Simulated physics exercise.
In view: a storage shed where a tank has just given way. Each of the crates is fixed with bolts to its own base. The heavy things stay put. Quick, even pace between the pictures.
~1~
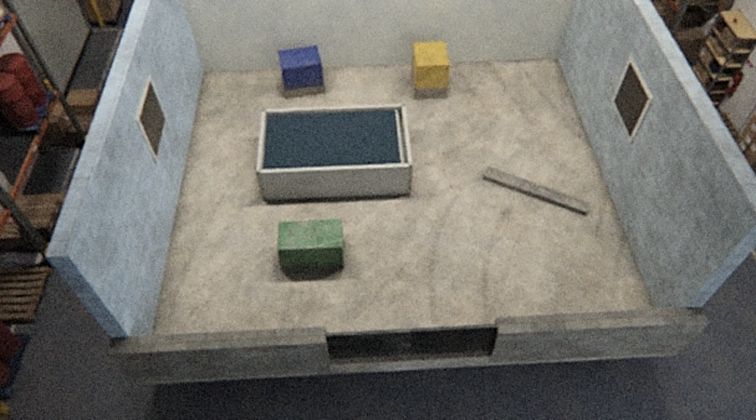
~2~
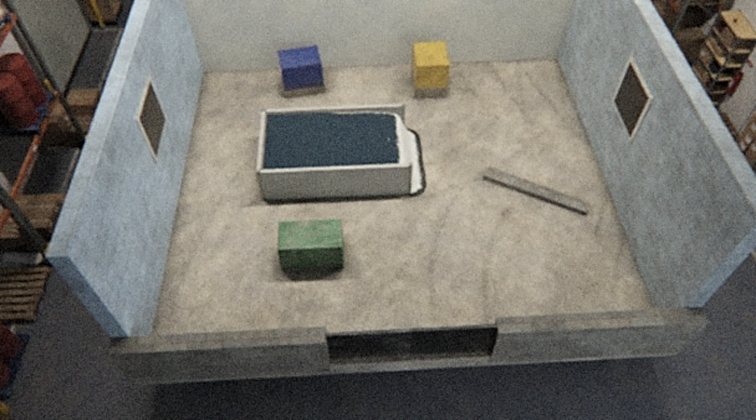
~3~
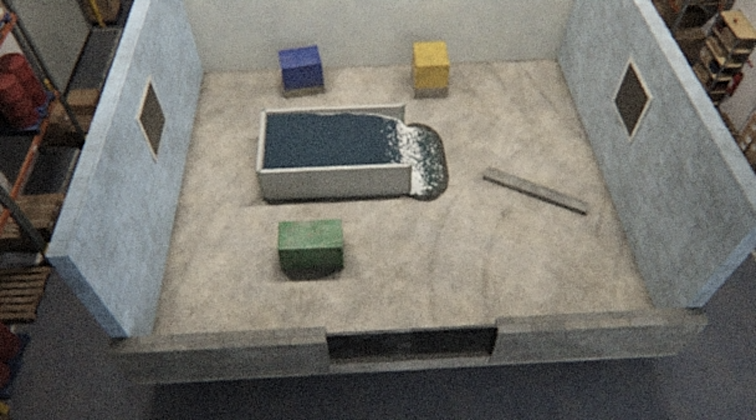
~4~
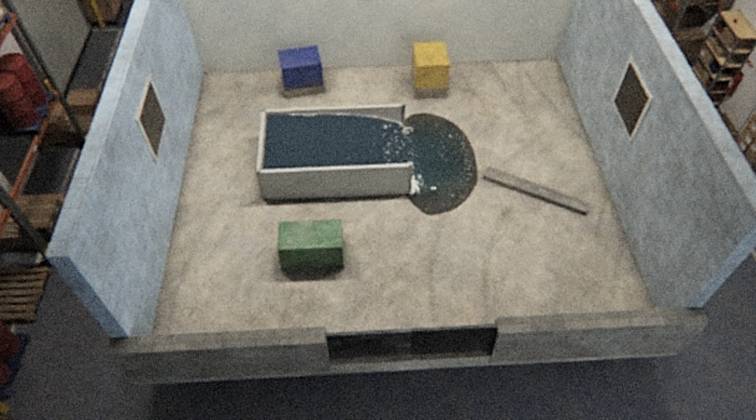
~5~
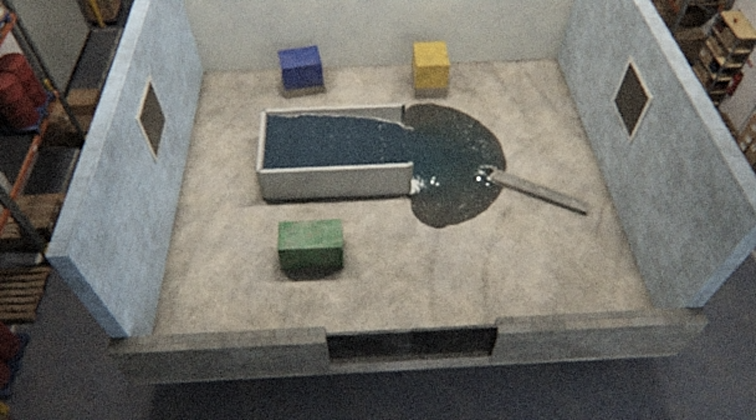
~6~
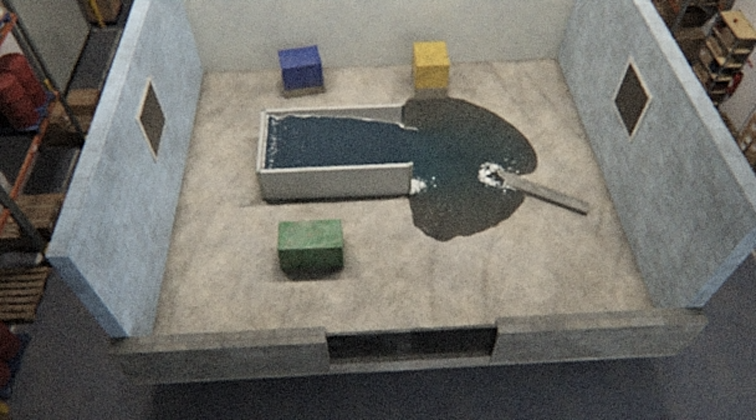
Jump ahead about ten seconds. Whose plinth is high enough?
Result: The yellow crate comes out dry, the green crate comes out wet, the blue crate comes out dry.
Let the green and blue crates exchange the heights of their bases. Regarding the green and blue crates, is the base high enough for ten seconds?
Result - green: Untouched; blue: Hit.
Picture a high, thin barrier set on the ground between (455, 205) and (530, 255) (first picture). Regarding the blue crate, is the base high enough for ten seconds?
As I see it, the blue one is left untouched.
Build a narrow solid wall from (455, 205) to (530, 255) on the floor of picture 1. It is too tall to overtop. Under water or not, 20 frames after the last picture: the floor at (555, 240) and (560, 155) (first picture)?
In order, I'd call them inundated and inundated.
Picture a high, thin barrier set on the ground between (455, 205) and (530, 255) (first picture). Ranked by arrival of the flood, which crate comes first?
The yellow crate.
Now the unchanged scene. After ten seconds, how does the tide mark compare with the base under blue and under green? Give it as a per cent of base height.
Roughly 60 and 190 per cent respectively.
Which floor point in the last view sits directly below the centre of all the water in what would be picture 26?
Roughly (498, 163).
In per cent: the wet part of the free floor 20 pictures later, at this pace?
Roughly 40 per cent.
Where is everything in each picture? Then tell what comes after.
The first picture shows still water in the water tank at (334, 140).
In the second picture, water pours out at (404, 154) and has run to a hidden place.
In the third picture, water pours out at (404, 155) and has run to (422, 128).
In the fourth picture, water pours out at (404, 156) and has run to (453, 127).
In the fifth picture, water pours out at (404, 156) and has run to (494, 141).
In the sixth picture, water pours out at (404, 156) and has run to (529, 151).
A moment on, water covers 30 % of the floor; the yellow crate water round its plinth, the green crate not reached, the blue crate not reached.
Next, water covers 40 % of the floor; the yellow crate water round its plinth, the green crate not reached, the blue crate not reached.
Then, water covers 40 % of the floor; the yellow crate water round its plinth, the green crate not reached, the blue crate not reached.
Later, water covers 70 % of the floor; the yellow crate water round its plinth, the green crate water round its plinth, the blue crate water round its plinth.
In the end, water covers 95 % of the floor; the yellow crate stayed above the water, the green crate was topped, the blue crate stayed above the water.
